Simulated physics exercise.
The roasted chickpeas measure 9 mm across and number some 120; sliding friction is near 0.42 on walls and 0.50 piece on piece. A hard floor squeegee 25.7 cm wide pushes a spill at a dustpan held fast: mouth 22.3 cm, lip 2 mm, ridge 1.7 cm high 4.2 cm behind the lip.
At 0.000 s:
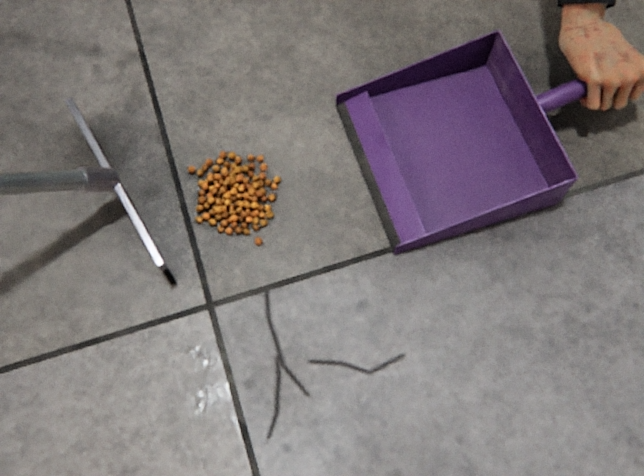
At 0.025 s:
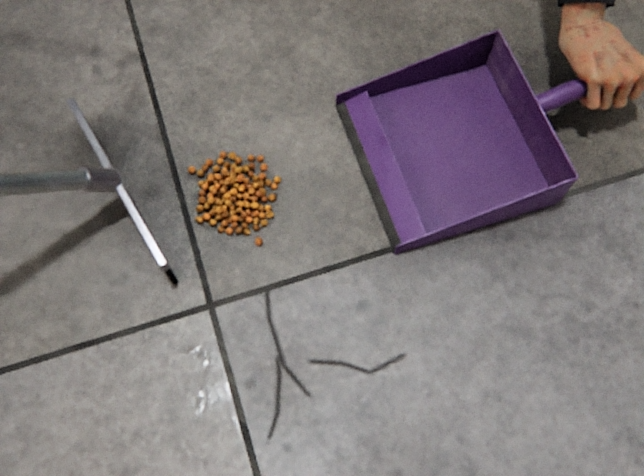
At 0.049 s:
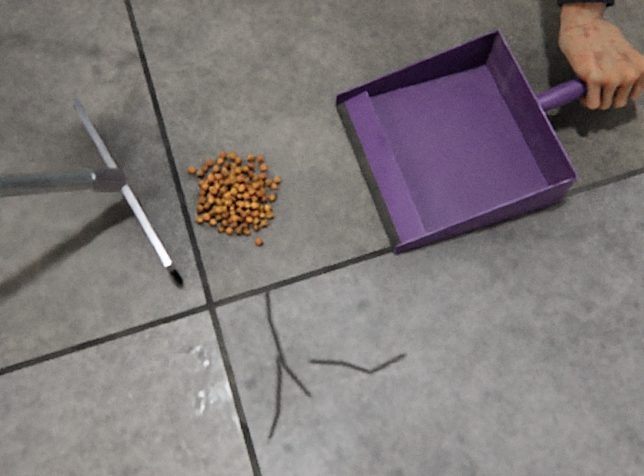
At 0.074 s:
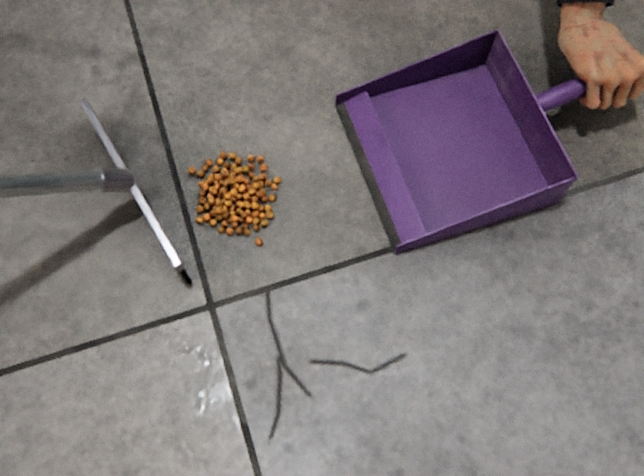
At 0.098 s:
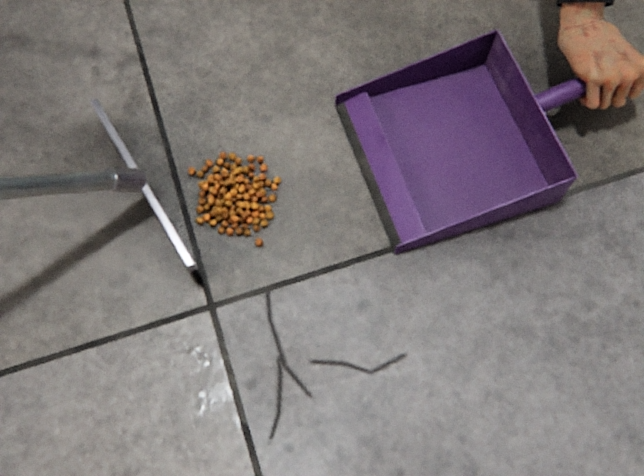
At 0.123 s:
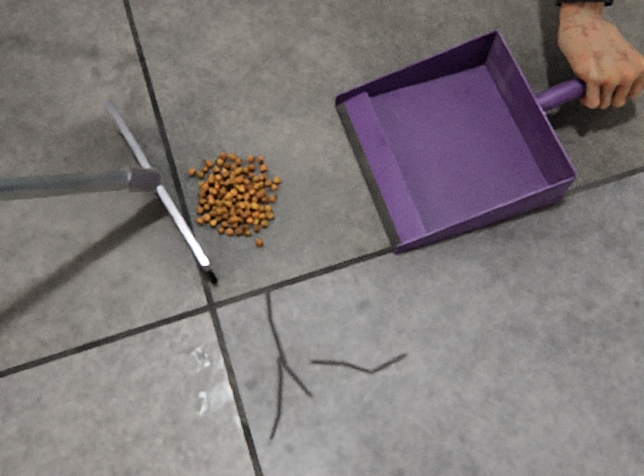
In this clip, a squeegee on a grey tiled floor slides a short way right toward a small pile of roasted chickpeas, which stays still, while a hand holds a purple dustpan motionless on the right.
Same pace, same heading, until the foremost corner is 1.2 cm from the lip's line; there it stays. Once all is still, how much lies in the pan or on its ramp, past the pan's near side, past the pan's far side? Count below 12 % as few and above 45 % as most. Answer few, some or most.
Pan few, near side few, far side few.
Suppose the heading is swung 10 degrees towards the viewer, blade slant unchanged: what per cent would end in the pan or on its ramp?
In that case some 5 per cent.
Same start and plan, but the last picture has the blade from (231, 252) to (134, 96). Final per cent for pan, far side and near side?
Pan 30, far 20, near 0.
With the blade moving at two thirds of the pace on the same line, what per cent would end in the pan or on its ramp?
Then about 5 per cent.
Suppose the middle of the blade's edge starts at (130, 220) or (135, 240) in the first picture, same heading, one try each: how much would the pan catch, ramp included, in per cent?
About 5 and 0 per cent.
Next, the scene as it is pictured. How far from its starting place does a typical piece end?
Roughly 16 cm.
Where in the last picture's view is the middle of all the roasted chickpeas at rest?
Near (349, 166).
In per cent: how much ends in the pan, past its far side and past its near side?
Pan 5, near side 0, far side 5.
After 0.29 s, middle of the blade 14 cm from the lip; 0 % over the lip, far side 0 %, near side 0 %.
After 0.40 s, middle of the blade 7 cm from the lip; 0 % over the lip, far side 5 %, near side 0 %.
Then, at 0.65 s, middle of the blade 4 cm from the lip; 5 % over the lip, far side 5 %, near side 0 %.
By 0.9 s all is still; pan 5 %, near side 0 %, far side 5 %, in front of the lip or behind the blade 90 %.
